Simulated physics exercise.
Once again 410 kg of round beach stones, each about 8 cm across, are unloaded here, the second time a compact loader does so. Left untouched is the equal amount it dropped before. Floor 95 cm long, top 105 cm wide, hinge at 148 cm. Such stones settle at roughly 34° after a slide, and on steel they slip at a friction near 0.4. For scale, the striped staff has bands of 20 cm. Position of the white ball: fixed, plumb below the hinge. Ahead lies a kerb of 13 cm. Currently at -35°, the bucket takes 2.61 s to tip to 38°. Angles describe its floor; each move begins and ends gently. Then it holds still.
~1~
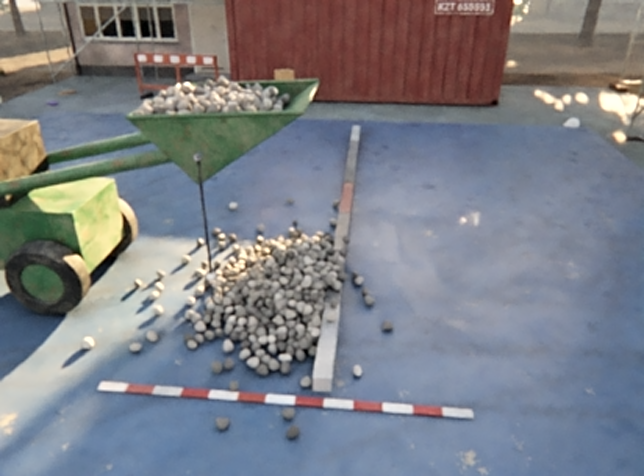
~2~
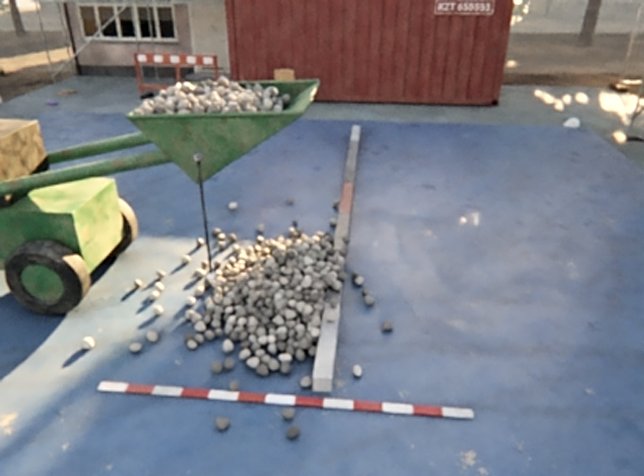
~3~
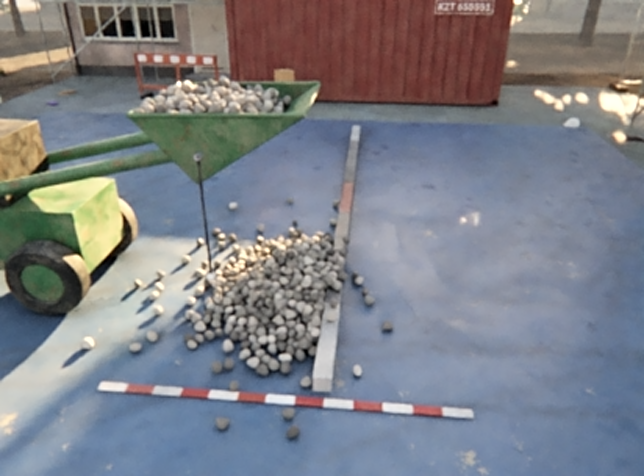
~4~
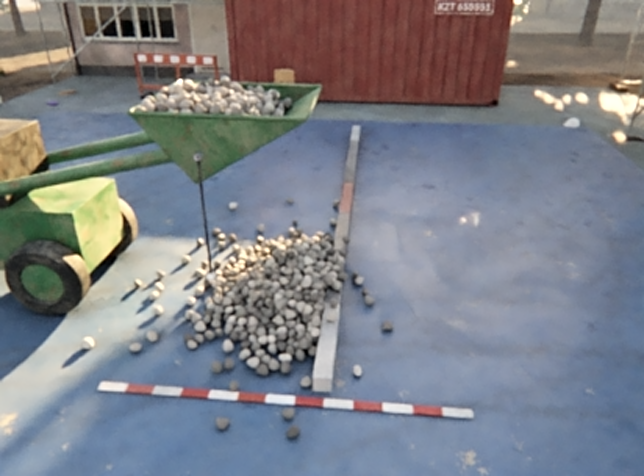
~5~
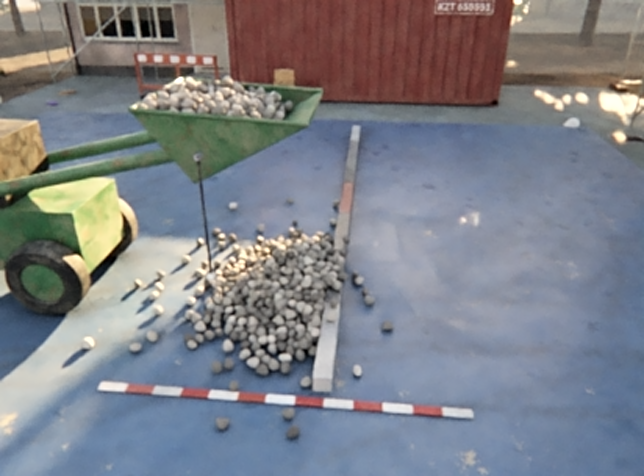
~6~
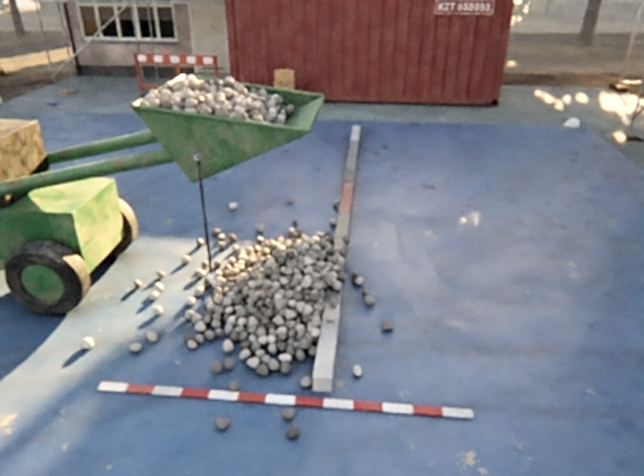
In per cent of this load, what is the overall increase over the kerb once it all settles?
86 out of 100, about.
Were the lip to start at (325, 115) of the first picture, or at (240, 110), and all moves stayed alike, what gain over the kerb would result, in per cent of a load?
Around 95 percent, then around 25 percent.
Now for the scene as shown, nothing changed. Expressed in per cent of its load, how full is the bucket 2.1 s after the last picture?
Roughly 10 per cent remains inside.
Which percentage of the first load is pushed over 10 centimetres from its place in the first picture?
About 0 %.
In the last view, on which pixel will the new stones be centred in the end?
(384, 291).
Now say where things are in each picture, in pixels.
The bucket is at -35°, its lip at (303, 113); the top of the load is at (210, 88). The earlier load is highest near (293, 269), 24 cm above ground level, 99 % on this side of the kerb, 1 % over the kerb, in the first picture.
Lip at (304, 113), floor tilted -35°, highest stones at (210, 88), in the second picture.
The bucket is at -33°, its lip at (305, 116); the top of the load is at (209, 88), in the third picture.
Lip at (306, 120), floor tilted -31°, highest stones at (205, 87), in the fourth picture.
The bucket is at -28°, its lip at (308, 125); the top of the load is at (200, 86), in the fifth picture.
Lip at (310, 132), floor tilted -25°, highest stones at (202, 85), in the sixth picture.
Then, 1.4 s after the last picture the floor is at 27°; in per cent of one load, 83 in the bucket, 115 on this side of the kerb, 1 over the kerb; the foremost stones are at (360, 300).
Then, 2.1 s after the last picture the floor is at 38°; in per cent of one load, 8 in the bucket, 133 on this side of the kerb, 59 over the kerb; the foremost stones are at (465, 306).
Then, 2.5 s after the last picture the floor is at 38°; in per cent of one load, 0 in the bucket, 118 on this side of the kerb, 82 over the kerb; the foremost stones are at (502, 297).
Then, 5.1 s after the last picture the floor is at 38°; in per cent of one load, 0 in the bucket, 113 on this side of the kerb, 87 over the kerb; the foremost stones are at (549, 317). Net gain over the kerb, 86.
